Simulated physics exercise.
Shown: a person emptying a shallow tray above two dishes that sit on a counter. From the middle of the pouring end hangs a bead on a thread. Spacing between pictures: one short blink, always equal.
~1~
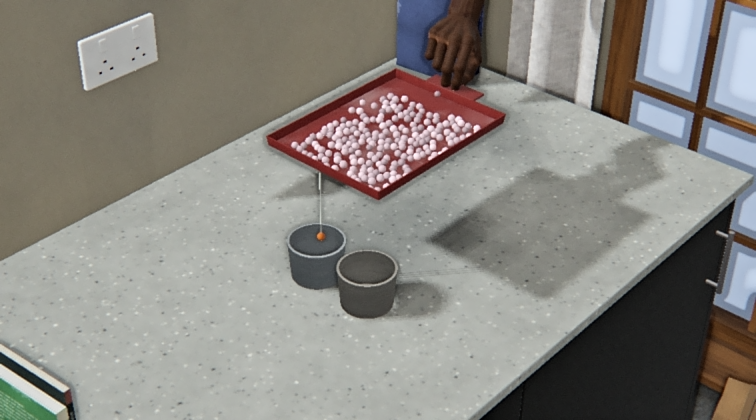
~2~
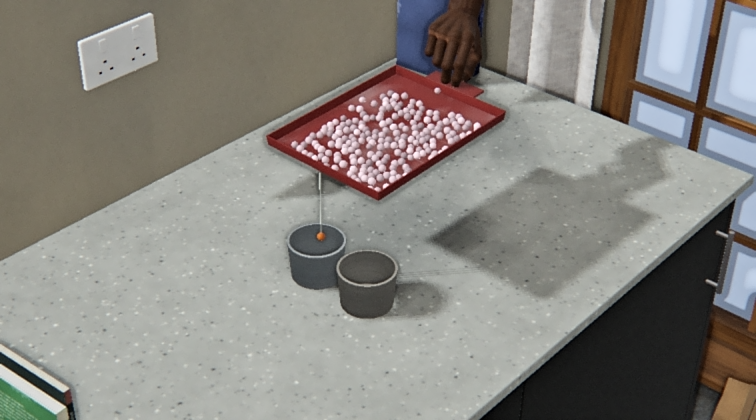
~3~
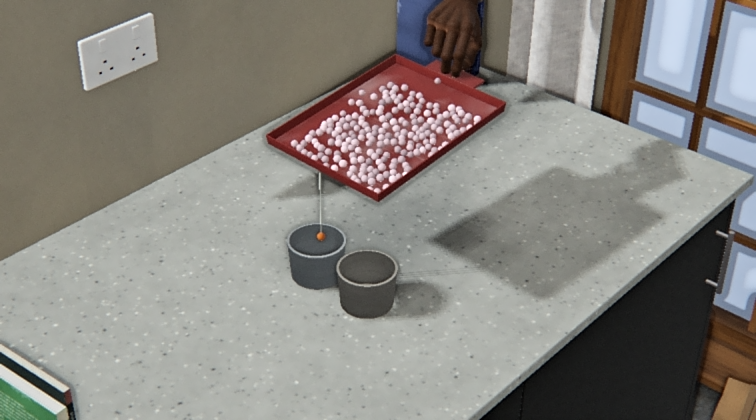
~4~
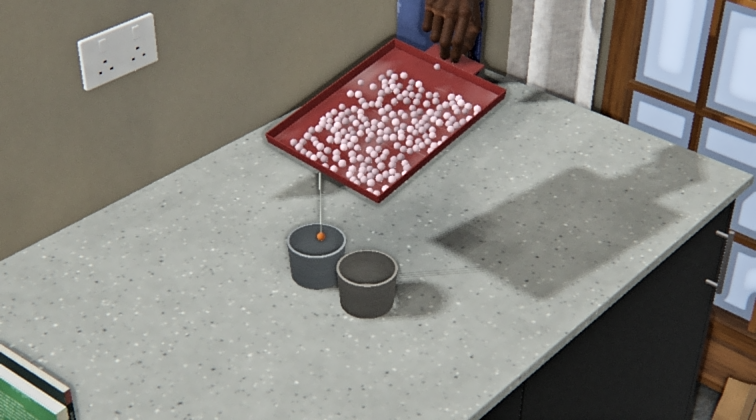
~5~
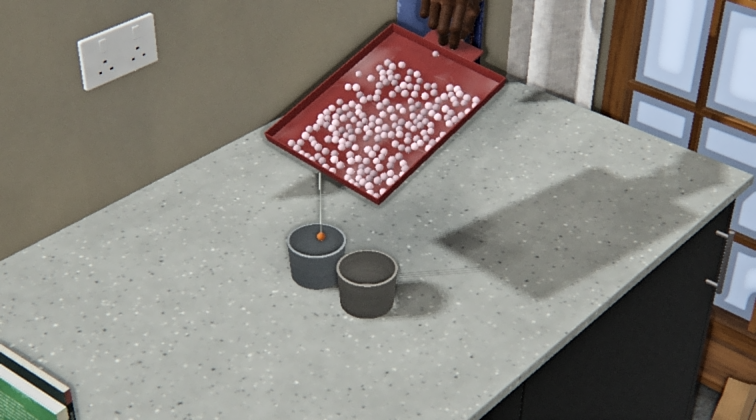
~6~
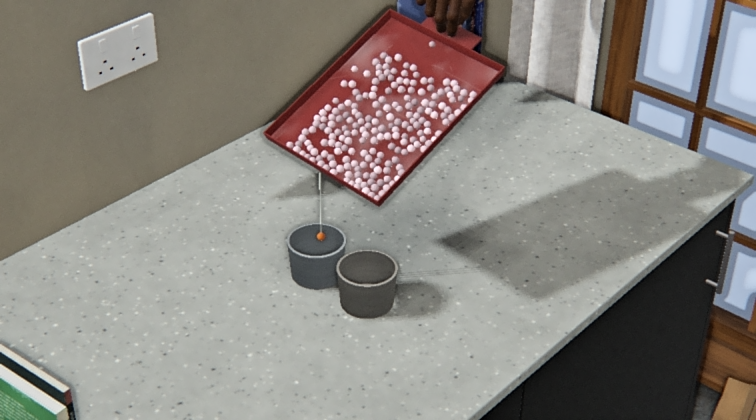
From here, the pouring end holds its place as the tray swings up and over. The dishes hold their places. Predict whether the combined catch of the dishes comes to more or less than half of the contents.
Most gets spilled.
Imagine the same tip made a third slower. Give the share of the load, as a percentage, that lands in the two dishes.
About 30 %.
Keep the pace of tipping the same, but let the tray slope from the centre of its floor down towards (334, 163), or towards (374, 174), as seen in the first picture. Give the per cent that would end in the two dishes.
0 % and 60 %, roughly.
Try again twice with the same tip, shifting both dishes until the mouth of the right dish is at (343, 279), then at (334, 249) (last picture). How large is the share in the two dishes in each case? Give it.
Some 60 percent in the first case, 0 percent in the second.
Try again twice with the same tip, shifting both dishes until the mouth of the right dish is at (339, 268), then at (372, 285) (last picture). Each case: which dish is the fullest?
Right side first, Right side second.
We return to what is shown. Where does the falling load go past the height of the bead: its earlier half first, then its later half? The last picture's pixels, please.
The first part at (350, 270); the rest at (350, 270).
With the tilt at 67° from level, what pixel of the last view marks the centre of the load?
The middle of the pieces sits at roughly (353, 179).
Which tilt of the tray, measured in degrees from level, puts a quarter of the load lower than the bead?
Roughly 80 degrees of tilt.
Soon after the last picture, tray tipped steeply; most on the tray; a stray few in the right dish; a stray few outside both; about a quarter in the air.
A little later, tray tipped past a quarter turn; a small part on the tray; about a quarter in the right dish; about half outside both; a small part in the air.
Later still, tray tipped past a quarter turn; about a quarter in the right dish; about two thirds outside both.
By the end, tray tipped past a quarter turn; about a quarter in the right dish; none in the left dish; about two thirds outside both.
